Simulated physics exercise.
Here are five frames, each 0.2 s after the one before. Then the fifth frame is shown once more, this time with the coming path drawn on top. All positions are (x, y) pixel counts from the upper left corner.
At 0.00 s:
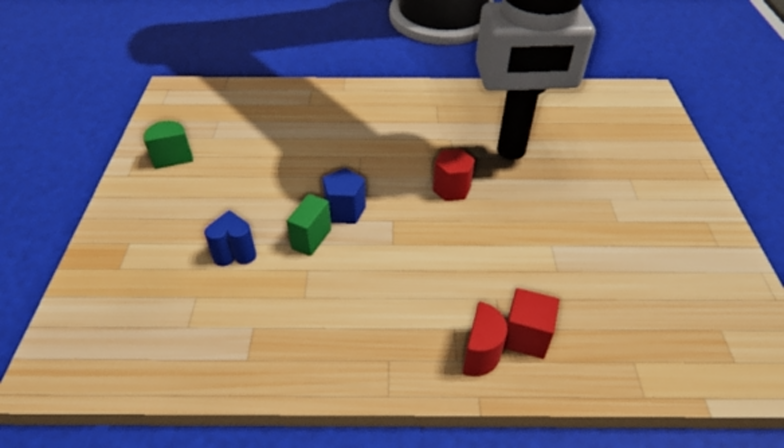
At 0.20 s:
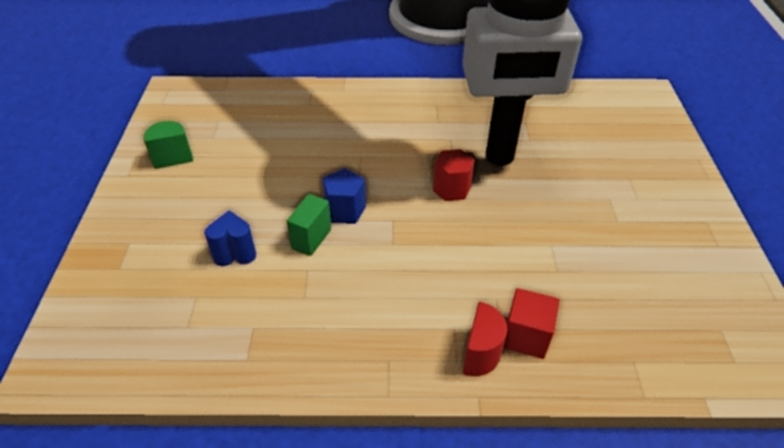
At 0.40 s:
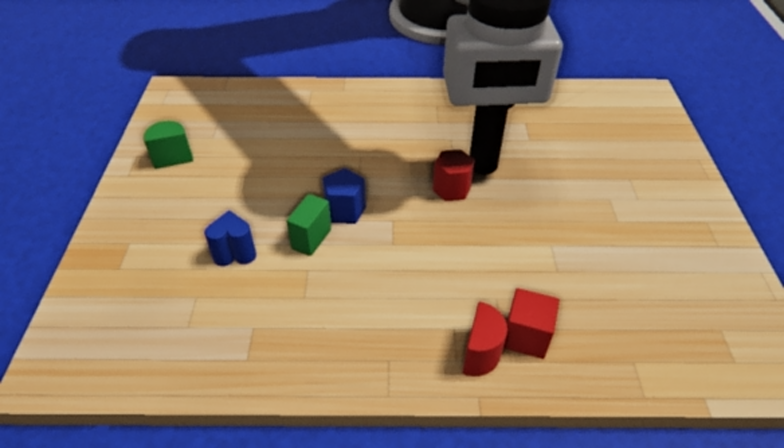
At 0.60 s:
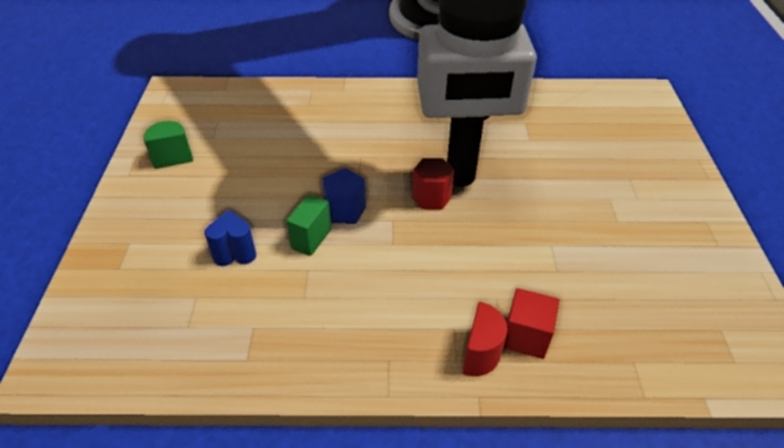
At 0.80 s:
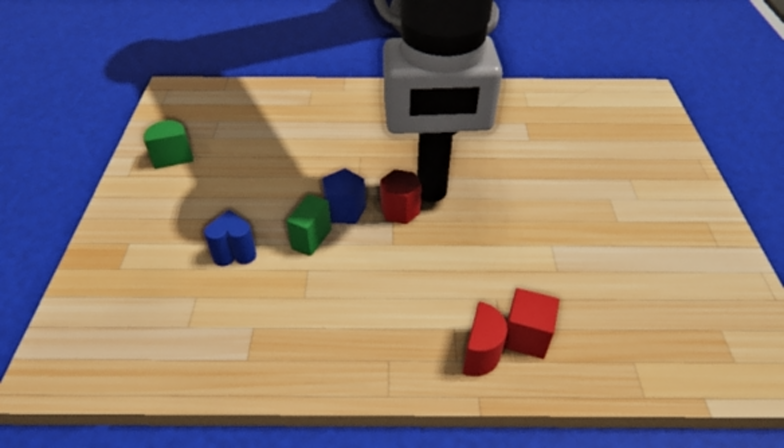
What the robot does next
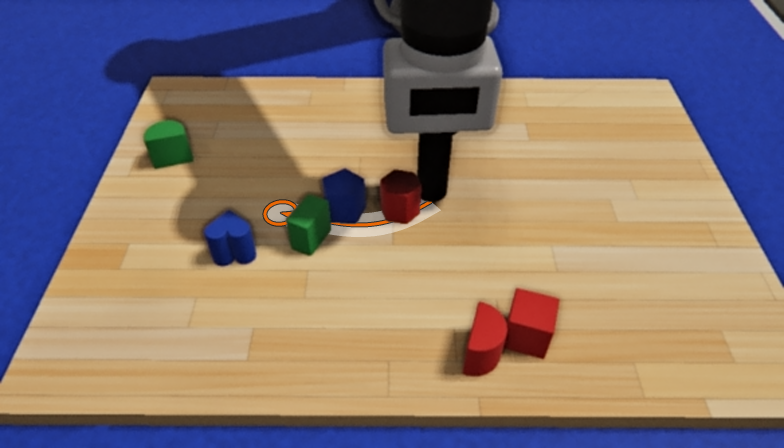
To begin with, a black pusher on a robot arm stands just right of a red six-sided block on a wooden board scattered with blue, green and red blocks. The arm moves left and slightly toward the viewer, then pushes the red block left, close to the blue pentagonal block.
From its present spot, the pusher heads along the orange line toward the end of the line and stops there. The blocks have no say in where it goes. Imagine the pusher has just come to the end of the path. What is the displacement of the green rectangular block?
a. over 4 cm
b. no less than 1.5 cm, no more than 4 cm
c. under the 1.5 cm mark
I'll go with a - over 4 cm.
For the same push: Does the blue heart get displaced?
It seems so.
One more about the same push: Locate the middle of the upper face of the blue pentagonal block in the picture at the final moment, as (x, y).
Its top centre is at about (277, 161).
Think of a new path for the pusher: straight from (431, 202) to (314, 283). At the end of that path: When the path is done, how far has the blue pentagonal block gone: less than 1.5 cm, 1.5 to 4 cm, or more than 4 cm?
The distance will be 1.5 to 4 cm.
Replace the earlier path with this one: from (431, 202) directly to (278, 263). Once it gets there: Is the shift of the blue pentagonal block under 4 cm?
It seems so.
The drawn path runs from (431, 202) through (386, 222) and (332, 222) to (281, 213).
What follows on the original path. One third of the way, pusher (386, 212); blue pentagonal block (322, 181), turned 30° clockwise; red six-sided block (350, 200).
Two thirds of the way, pusher (331, 213); green rectangular block (268, 221), turned 70° anticlockwise; blue pentagonal block (299, 174), turned 65° clockwise; red six-sided block (293, 202).
At the end, pusher (279, 203); blue heart (207, 238), turned 35° clockwise; green rectangular block (251, 232), turned 100° anticlockwise; blue pentagonal block (277, 161), turned 135° clockwise; red six-sided block (249, 206), turned 60° anticlockwise.
